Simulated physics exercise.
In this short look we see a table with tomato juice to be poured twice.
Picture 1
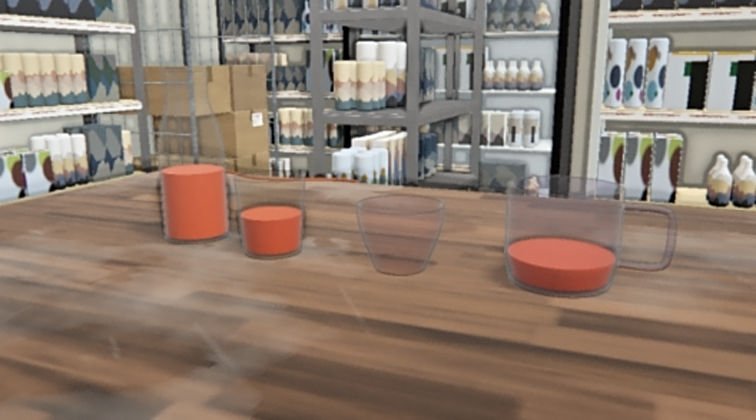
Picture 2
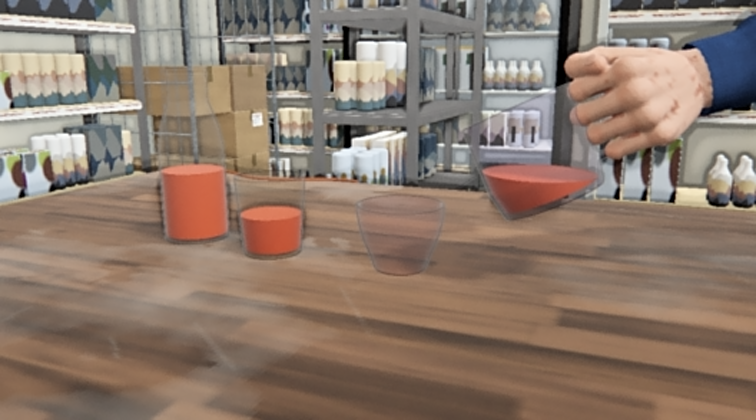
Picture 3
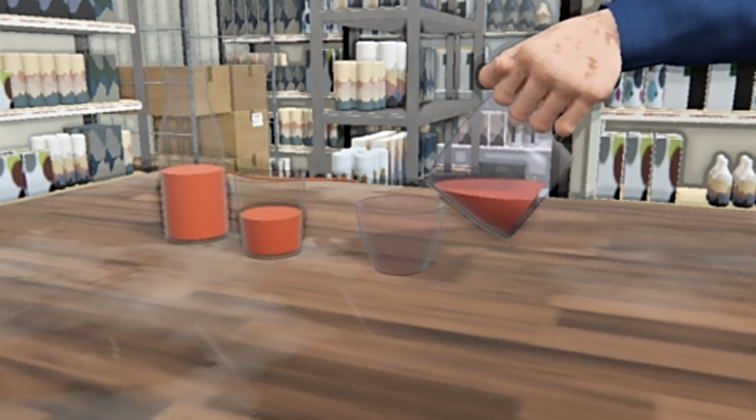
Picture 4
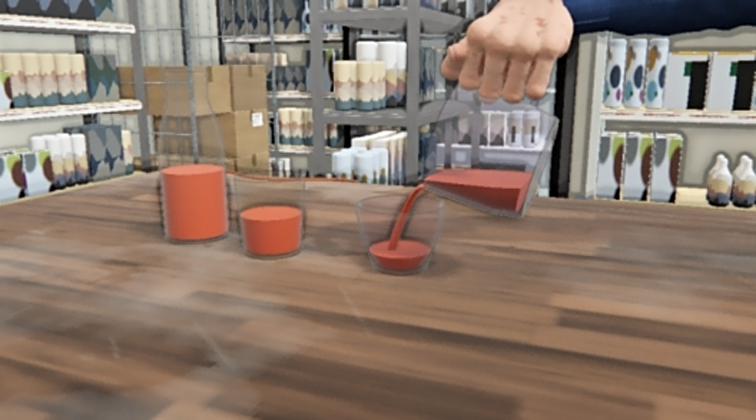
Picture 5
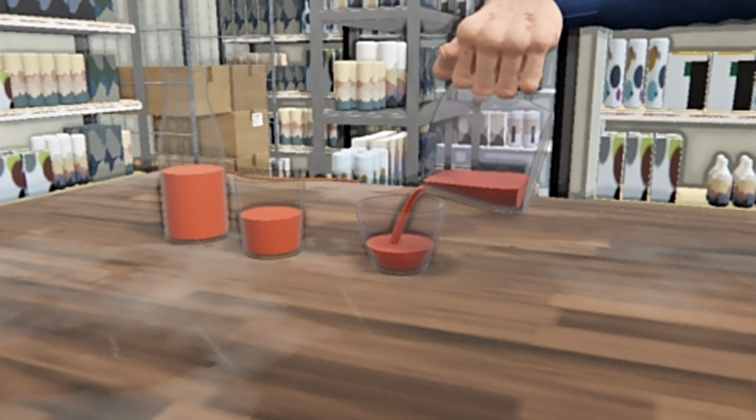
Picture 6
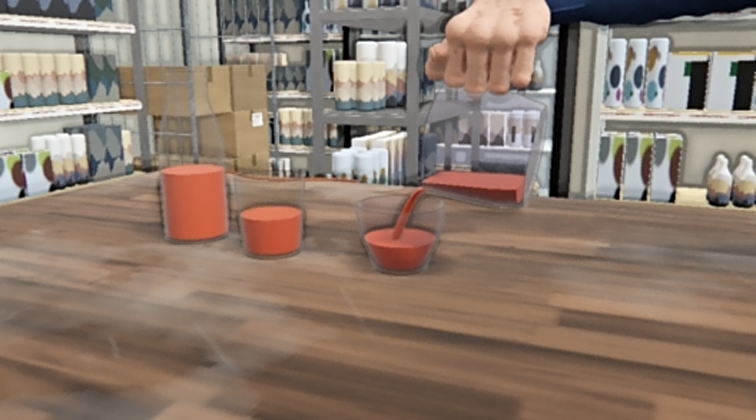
We see four clear containers on a wooden table, three holding red liquid, as a hand lifts the mug on the right, moves it left, tilts it over the empty cup and pours red liquid into it.
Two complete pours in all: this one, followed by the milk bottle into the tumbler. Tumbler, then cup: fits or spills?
Tumbler - spills; cup - fits.
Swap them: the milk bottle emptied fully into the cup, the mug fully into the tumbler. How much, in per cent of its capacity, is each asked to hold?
About 120 % and 90 %.
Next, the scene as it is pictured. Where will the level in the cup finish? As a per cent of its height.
Near 65 in a hundred.
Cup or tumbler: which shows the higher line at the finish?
That would be the tumbler.
Next, the cup is about half full.
After that, the cup is about two thirds full.
Finally, the tumbler is full to the brim with a puddle round it; the cup is about two thirds full.
